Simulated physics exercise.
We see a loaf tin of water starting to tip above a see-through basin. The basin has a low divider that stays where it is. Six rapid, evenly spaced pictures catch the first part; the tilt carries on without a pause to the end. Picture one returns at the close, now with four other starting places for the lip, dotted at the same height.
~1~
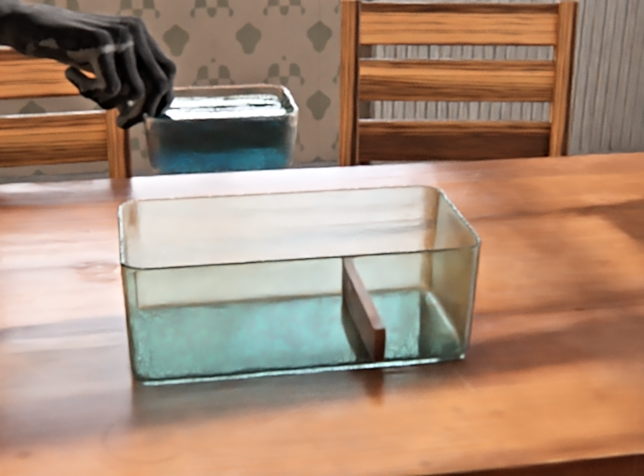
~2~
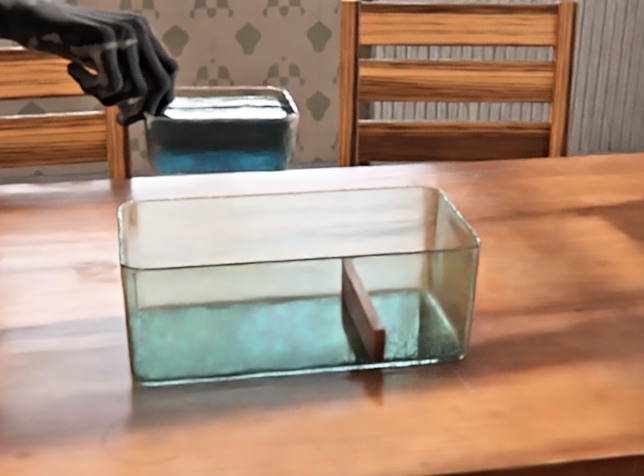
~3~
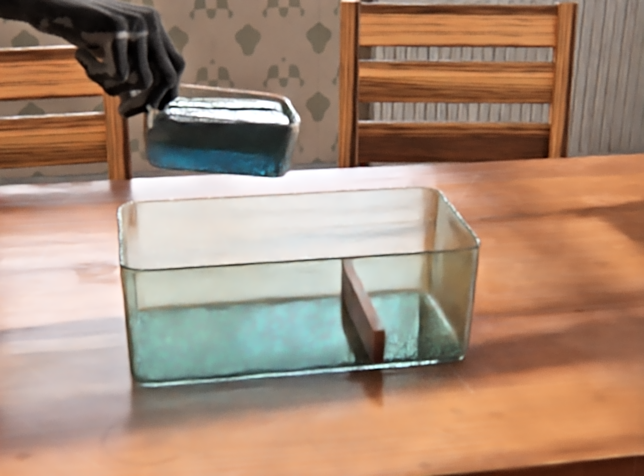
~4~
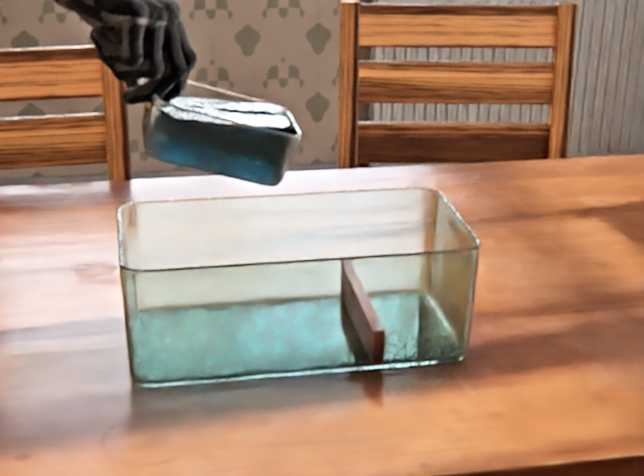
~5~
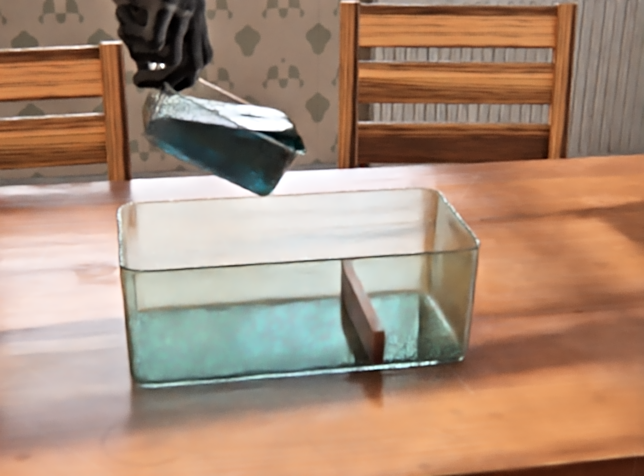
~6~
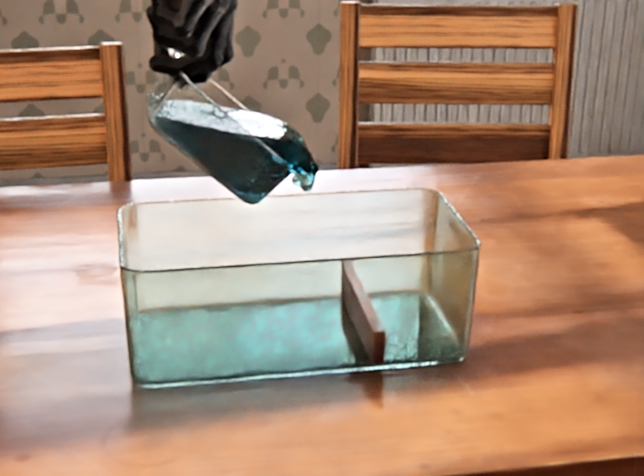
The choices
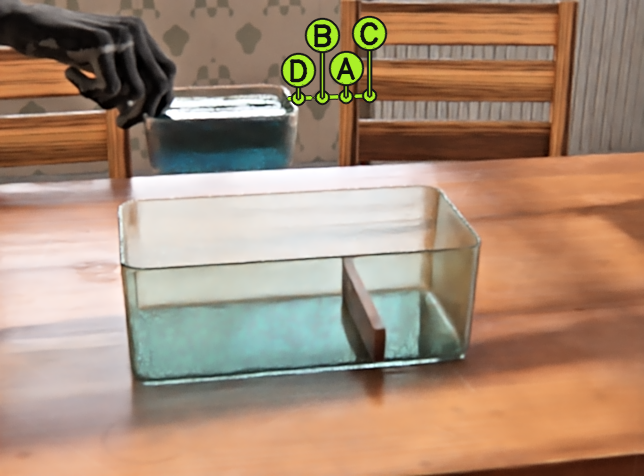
The clip opens with a dark hand holding a small container of blue water behind a clear basin, which holds shallow water and a low brown divider, on a wooden table. The hand lifts and tilts the container steadily to the right, until water slips over its lower lip above the basin.
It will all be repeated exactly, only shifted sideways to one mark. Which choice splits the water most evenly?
B beats the others.
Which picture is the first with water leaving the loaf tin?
In picture 5.
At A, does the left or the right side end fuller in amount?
More ends on the right.
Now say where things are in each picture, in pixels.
The first frame shows upright, lip at (289, 98); basin from (132, 380) to (468, 352); top of the wall at (362, 292); nothing has left yet.
The second frame shows tipped about 2°, lip at (289, 101); nothing has left yet.
The third frame shows tipped about 8°, lip at (291, 109); nothing has left yet.
The fourth frame shows tipped about 17°, lip at (293, 121); nothing has left yet.
The fifth frame shows tipped about 29°, lip at (292, 137); water is over the lip, down to (292, 137).
The sixth frame shows tipped about 43°, lip at (288, 154); water is over the lip, down to (297, 180).
On the marked copy, A at (346, 96); B at (322, 97); C at (369, 95); D at (298, 98).
With A, about 34 % ends left of the wall and 65 % right of it.
With B, about 43 % ends left of the wall and 55 % right of it.
With C, about 23 % ends left of the wall and 75 % right of it.
With D, about 74 % ends left of the wall and 23 % right of it; 3 % is lost outside.
